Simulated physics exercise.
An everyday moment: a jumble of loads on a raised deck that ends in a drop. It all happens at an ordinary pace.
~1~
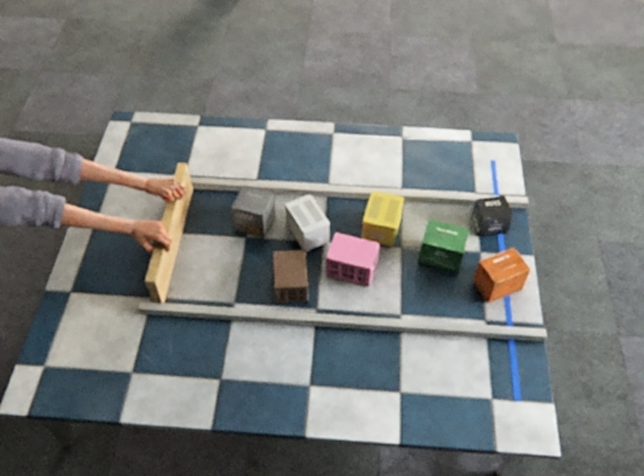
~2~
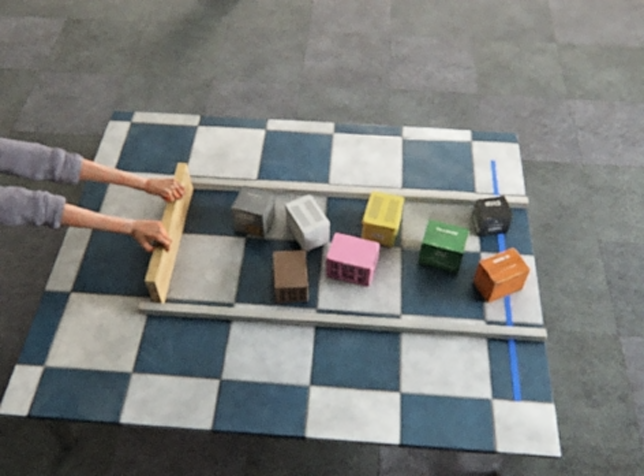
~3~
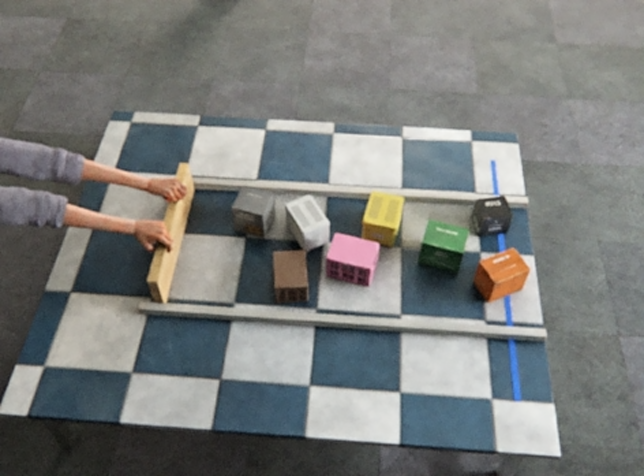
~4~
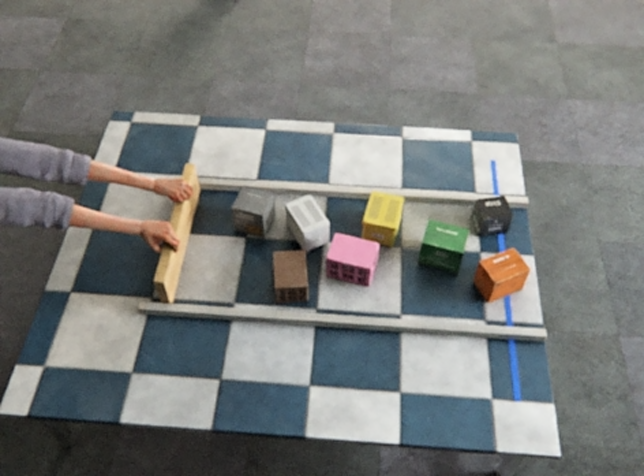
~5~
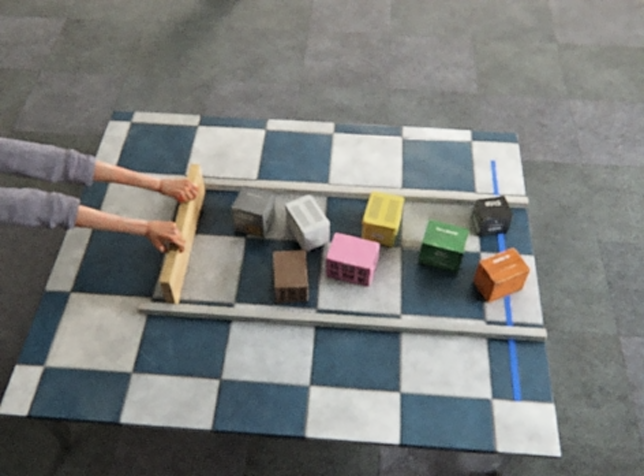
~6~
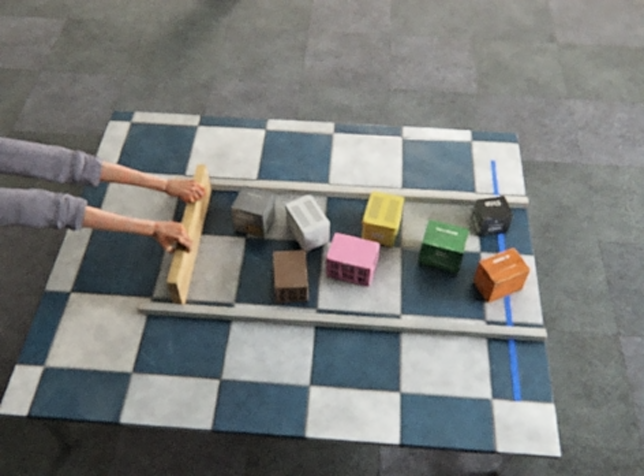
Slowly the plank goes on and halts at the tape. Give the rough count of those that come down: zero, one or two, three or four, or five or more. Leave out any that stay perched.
As it turns out, the number that fall off is five or more.
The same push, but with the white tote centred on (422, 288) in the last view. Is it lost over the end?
The white tote is lost.
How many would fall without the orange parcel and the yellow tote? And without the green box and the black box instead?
The counts: 4 and 4.
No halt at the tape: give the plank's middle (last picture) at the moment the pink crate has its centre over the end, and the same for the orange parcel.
Its middle is around (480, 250) and around (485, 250).
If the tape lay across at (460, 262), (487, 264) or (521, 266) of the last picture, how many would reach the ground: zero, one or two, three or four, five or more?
Taking them in turn, three to four; five or more; five or more.
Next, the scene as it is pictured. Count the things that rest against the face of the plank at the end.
It touches 2.
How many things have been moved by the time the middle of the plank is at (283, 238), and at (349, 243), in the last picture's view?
First 3, then 6.
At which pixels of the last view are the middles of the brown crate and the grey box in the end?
About (526, 294), and the other about (521, 225).
Soon after, none off yet; orange parcel at rest near (501, 276); black box at rest near (492, 216); green box at rest near (444, 246).
By the end, the number that fall off is five or more; fallen, white tote, pink crate, yellow tote, green box, black box and orange parcel.
